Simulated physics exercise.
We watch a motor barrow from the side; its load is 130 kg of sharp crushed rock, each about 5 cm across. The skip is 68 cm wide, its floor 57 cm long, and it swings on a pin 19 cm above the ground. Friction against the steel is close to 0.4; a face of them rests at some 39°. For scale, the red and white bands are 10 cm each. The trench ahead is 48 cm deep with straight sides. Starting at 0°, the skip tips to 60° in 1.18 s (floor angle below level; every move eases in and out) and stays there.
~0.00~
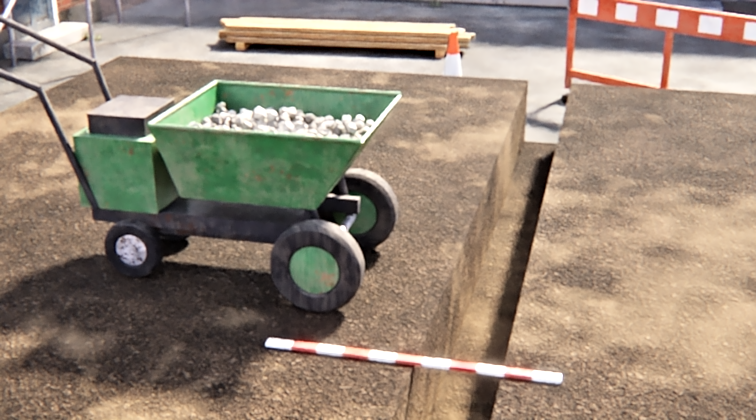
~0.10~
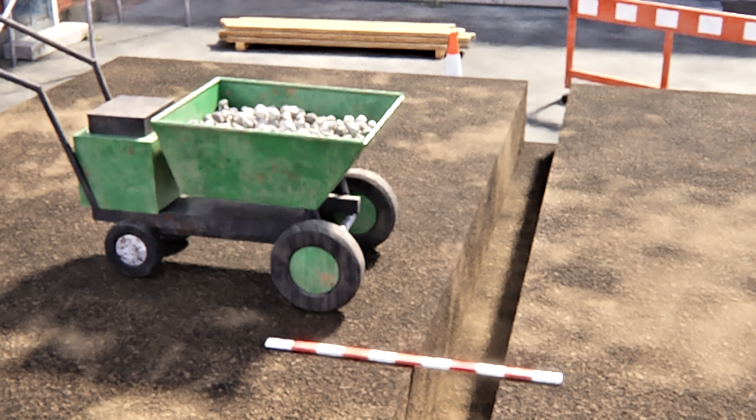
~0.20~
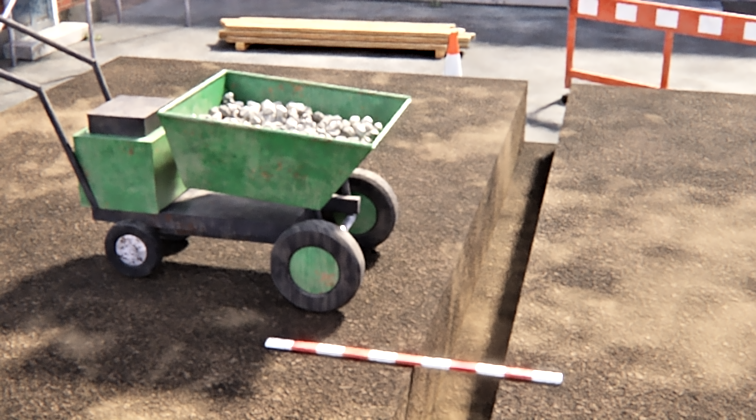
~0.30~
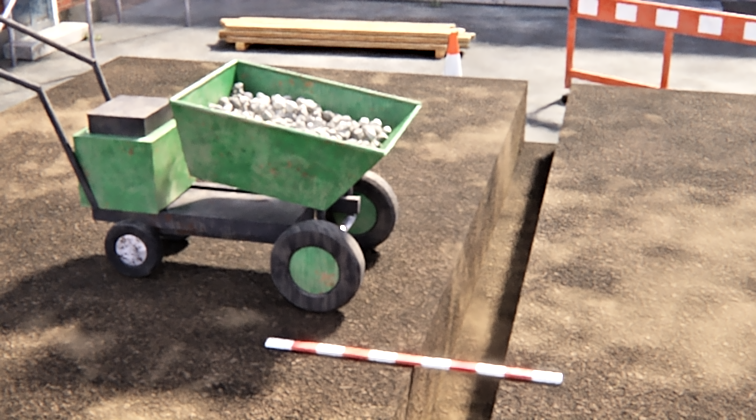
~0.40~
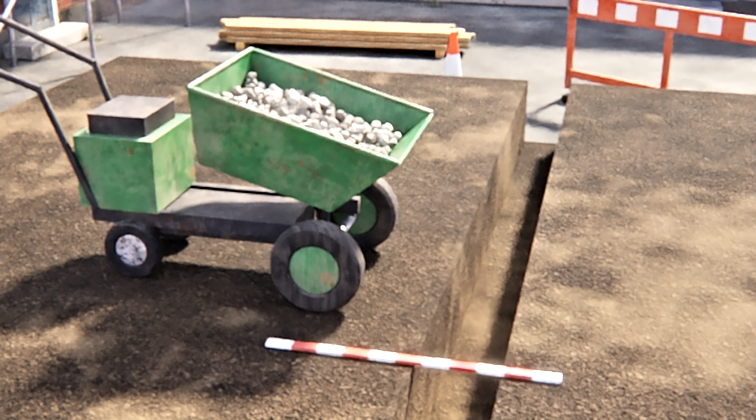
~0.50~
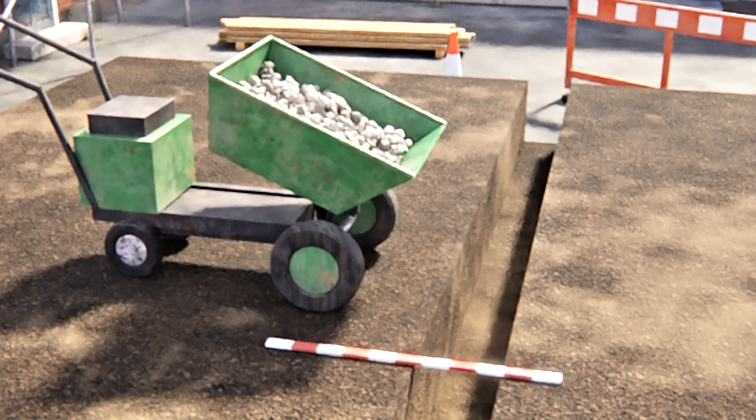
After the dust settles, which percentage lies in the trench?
Roughly 16 per cent ends in the trench.
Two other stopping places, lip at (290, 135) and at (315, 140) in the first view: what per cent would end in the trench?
Near 15 per cent from the first place, 20 from the second.
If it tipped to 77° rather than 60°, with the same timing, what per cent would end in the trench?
Then about 80 per cent.
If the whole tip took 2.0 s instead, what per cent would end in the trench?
It would be near 15 per cent.
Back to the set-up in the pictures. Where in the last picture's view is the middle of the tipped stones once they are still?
Their middle is at about (497, 387).
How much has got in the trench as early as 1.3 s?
Some 5 per cent.
After 0.9 s the floor is at 50°; 100 % in the skip; the foremost stones are at (437, 208).
After 1.3 s the floor is at 60°; 97 % in the skip, 3 % in the trench; the foremost stones are at (509, 280).
After 1.6 s the floor is at 60°; 87 % in the skip, 9 % in the trench, 3 % past the trench; the foremost stones are at (582, 292).
After 3.6 s the floor is at 60°; 80 % in the skip, 16 % in the trench, 4 % past the trench; the foremost stones are at (607, 303).
